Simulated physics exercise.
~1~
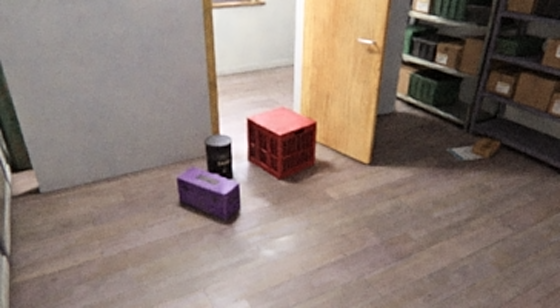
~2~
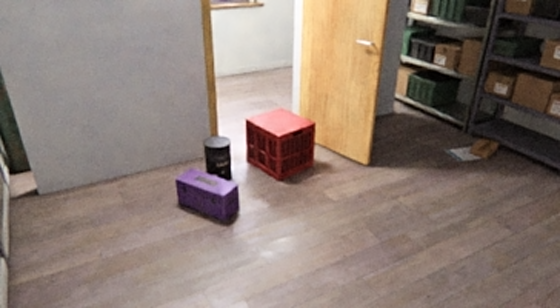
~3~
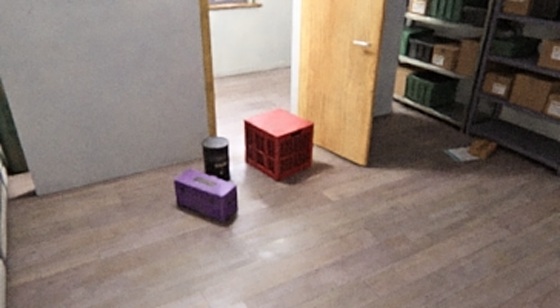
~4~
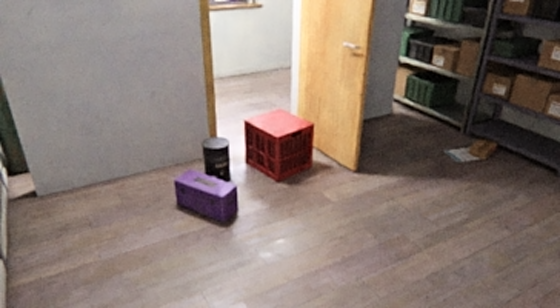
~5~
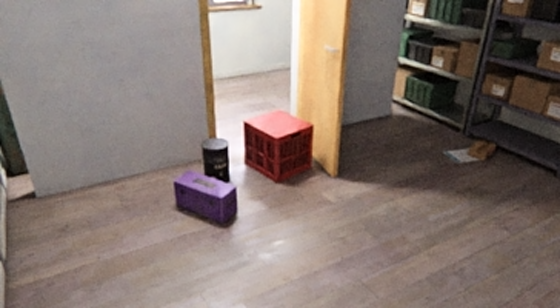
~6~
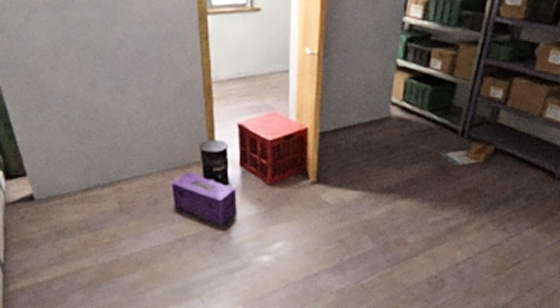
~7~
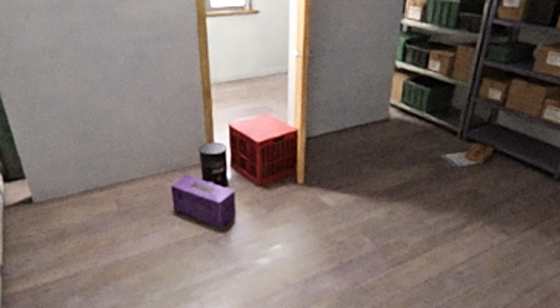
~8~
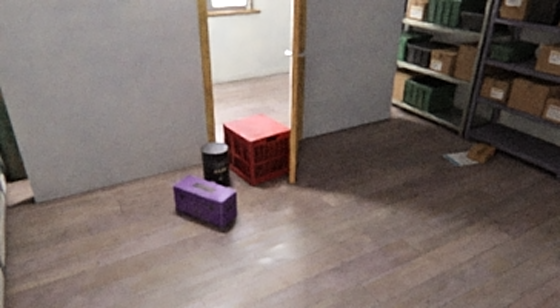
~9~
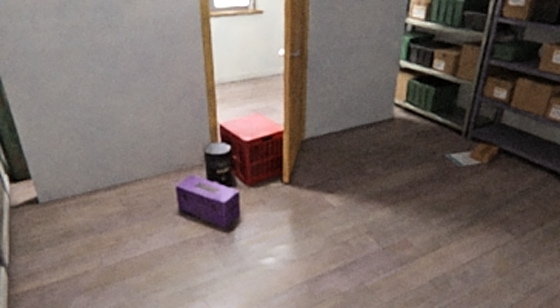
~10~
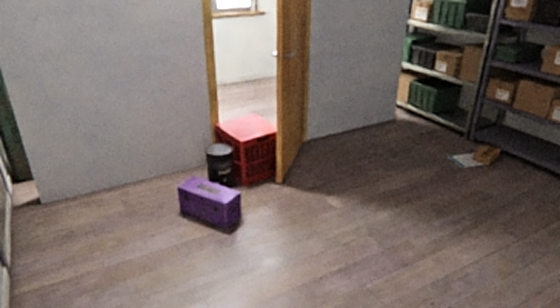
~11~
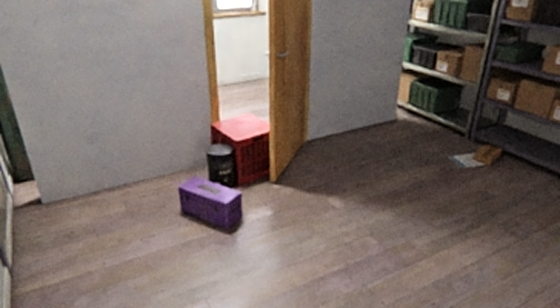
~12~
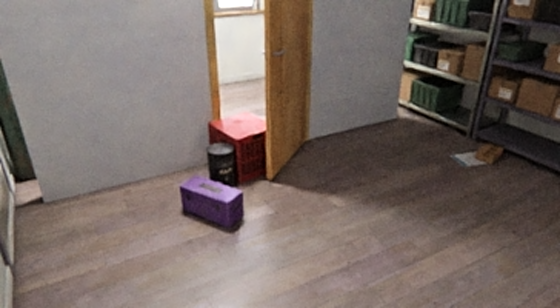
Wooden door swinging towards its frame, pushing a red crate left behind a black bin and stopping partly open, purple box unmoved.
